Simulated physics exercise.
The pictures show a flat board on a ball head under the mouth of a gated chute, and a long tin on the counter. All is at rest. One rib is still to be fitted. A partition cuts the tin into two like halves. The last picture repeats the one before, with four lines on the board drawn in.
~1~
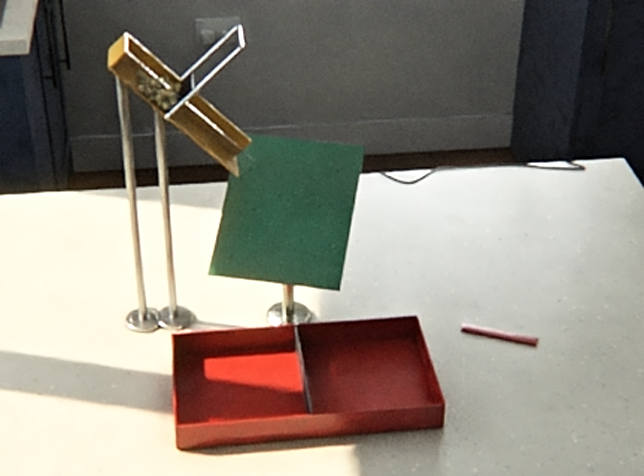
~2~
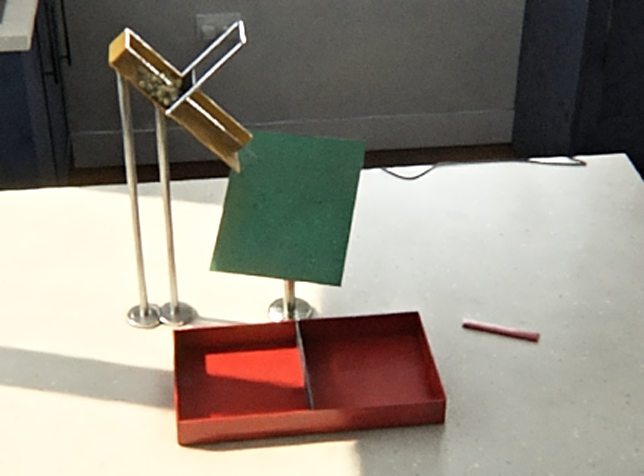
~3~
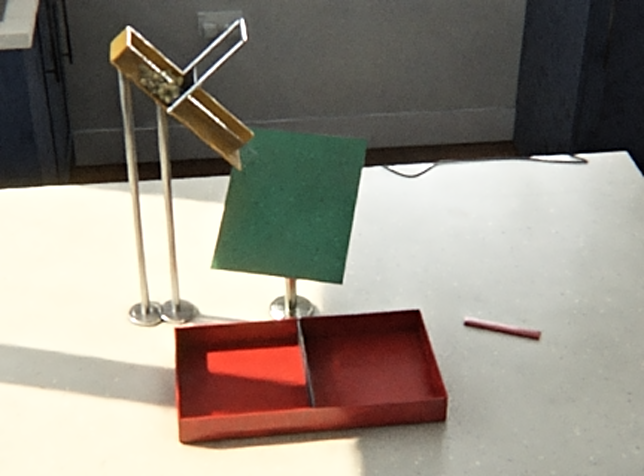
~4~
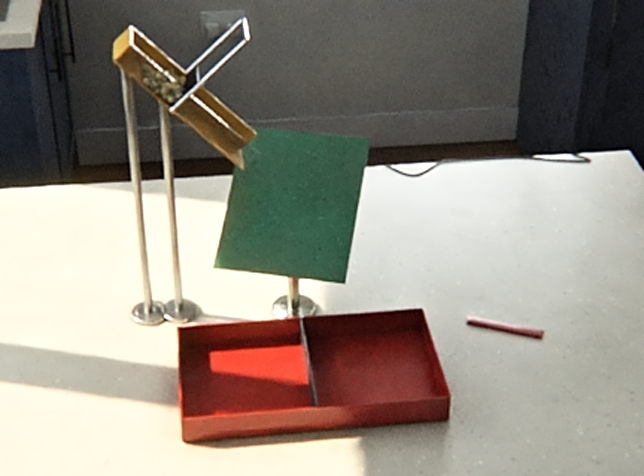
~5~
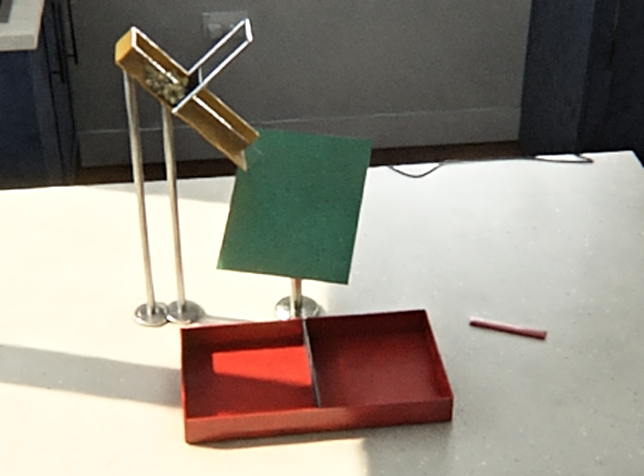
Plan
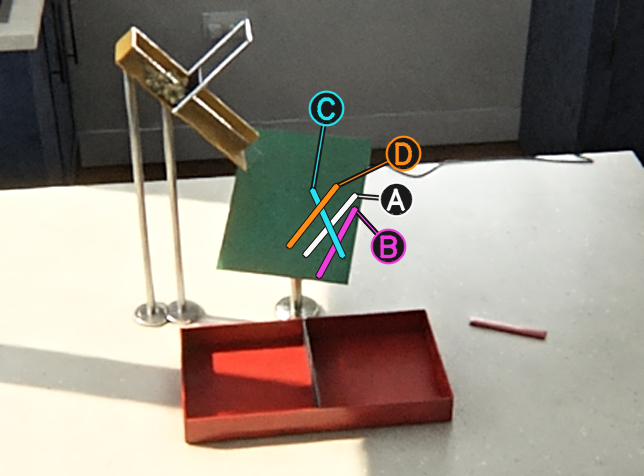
On a pale counter, a wooden chute on two metal posts stood above a tilted green board and a divided red tin, with a thin red stick lying to the right; nothing visibly moved.
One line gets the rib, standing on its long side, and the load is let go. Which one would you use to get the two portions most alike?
C works best here.
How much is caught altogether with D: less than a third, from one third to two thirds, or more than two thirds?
More than two thirds.
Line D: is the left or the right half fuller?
More lands on the left.
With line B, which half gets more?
The left half.
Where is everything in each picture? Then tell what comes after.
Load behind the gate at (161, 93), soya beans; lip of the chute at (237, 166), sloping fairly steeply, in the first frame.
Middle of the board at (289, 204), tilted fairly steeply; middle of its low edge at (274, 278); of its high edge at (302, 135), in the second frame.
Front corners of the tin at (178, 420) and (448, 398); front end of its middle wall at (315, 409); gate still shut at (191, 79), in the third frame.
Middle of the load at (166, 86); lip at (242, 159), in the fourth frame.
Middle of the load at (168, 87); lip at (244, 161), in the fifth frame.
On the marked copy, line A from (354, 195) to (306, 254); line B from (354, 209) to (319, 275); line C from (312, 190) to (342, 255); line D from (336, 186) to (289, 245).
For line A, of what is caught, all in the left half, none in the right.
For line B, of what is caught, nearly all in the left half, a stray few in the right.
For line C, of what is caught, about a third in the left half, about two thirds in the right.
For line D, of what is caught, nearly all in the left half, a small part in the right.
